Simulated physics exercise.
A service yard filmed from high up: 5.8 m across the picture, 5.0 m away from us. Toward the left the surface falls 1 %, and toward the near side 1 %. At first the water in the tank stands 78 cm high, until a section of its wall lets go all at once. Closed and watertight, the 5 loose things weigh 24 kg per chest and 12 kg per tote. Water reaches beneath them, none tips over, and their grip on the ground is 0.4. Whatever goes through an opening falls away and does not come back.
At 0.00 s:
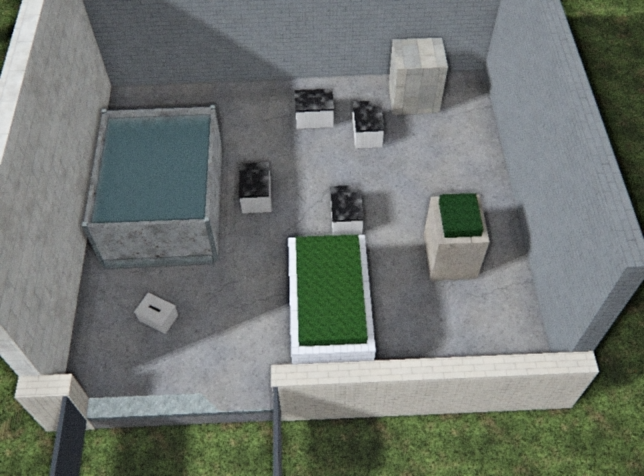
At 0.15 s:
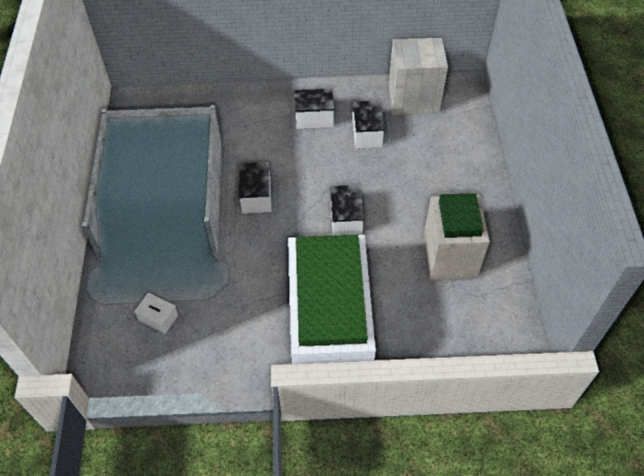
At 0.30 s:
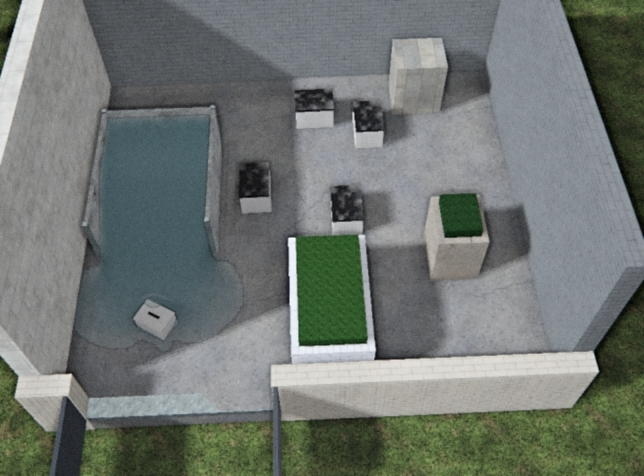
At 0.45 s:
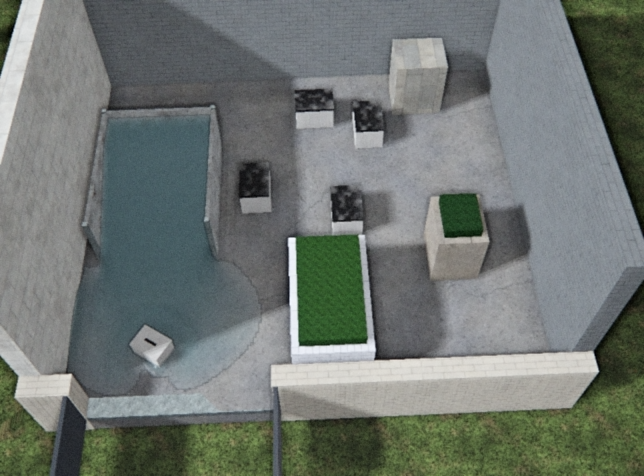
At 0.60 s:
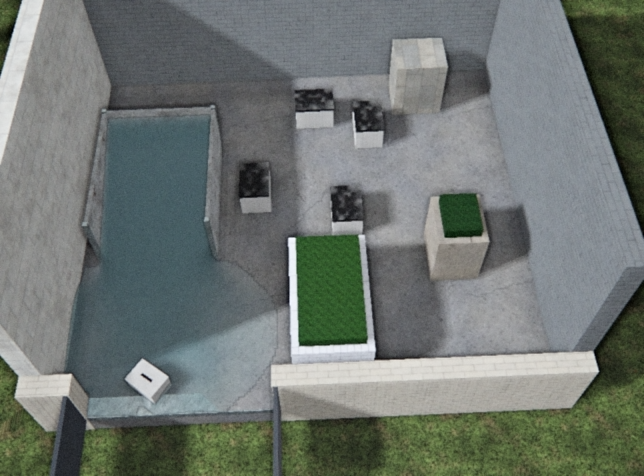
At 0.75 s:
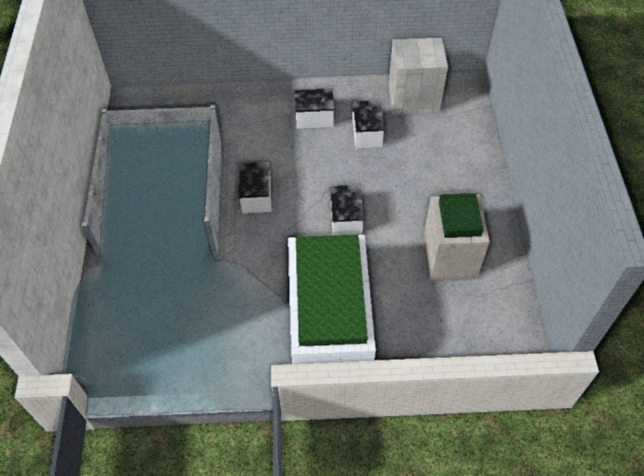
Water pours from the open near side of a grey tank at the left of a walled yard, seen from high up. Four dark-topped and green-topped blocks stand around a larger green-topped white planter, with a plain pale chest near the back wall, all motionless. The water spreads toward the near opening, carrying a small white slotted box, which turns and passes out of sight, while the camera stays still.
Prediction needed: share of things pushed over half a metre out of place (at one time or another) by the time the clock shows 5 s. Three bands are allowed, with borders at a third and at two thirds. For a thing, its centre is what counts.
That would be less than a third of them.
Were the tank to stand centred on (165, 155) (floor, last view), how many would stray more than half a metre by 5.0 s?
The count would be 1.
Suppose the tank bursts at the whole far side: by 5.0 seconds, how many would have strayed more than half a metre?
So the tally would be 2.
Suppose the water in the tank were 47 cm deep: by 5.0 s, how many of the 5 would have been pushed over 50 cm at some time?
Count: 1.
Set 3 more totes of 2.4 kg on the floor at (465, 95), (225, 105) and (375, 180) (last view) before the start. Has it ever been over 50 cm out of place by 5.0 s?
Respectively: Doesn't reach it; doesn't reach it; doesn't reach it.
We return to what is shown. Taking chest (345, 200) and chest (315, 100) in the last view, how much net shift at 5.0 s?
The first ends 0 centimetres from its start and the second 0 centimetres.
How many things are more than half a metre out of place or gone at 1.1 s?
By my reckoning, 1.
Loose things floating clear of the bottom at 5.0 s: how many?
At that time, 0.
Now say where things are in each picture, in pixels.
A chest at (347, 202) rests on the ground; a chest at (369, 115), on the bottom; water covers 2.6 m2; 0 of 5 have shifted, in the first picture.
A chest at (347, 202) rests on the ground; a chest at (369, 115), on the bottom; 3.5 m2 under water; 0 of 5 have shifted, in the second picture.
A chest at (347, 202) rests on the ground; a chest at (369, 115), on the bottom; water covers 4.6 m2; 1 of 5 have shifted, in the third picture.
A chest at (347, 202), on the bottom; a chest at (369, 115), on the bottom; water covers 5.9 m2; 1 of 5 have shifted, in the fourth picture.
A chest at (347, 202) rests on the ground; a chest at (369, 115), on the bottom; 7.0 m2 under water; 1 of 5 have shifted, in the fifth picture.
A chest at (347, 202), on the bottom; a chest at (369, 115) rests on the ground; 7.6 m2 under water; 1 of 5 have shifted, in the sixth picture.
After 1.1 s 1 of 5 are over 50 cm from their spots; 0 afloat.
After 2.2 s 1 of 5 are over 50 cm from their spots; 0 afloat.
After 3.5 s 1 of 5 are over 50 cm from their spots; 0 afloat.
After 5.0 s 1 of 5 are over 50 cm from their spots, and 1 have been at some point; 0 afloat.
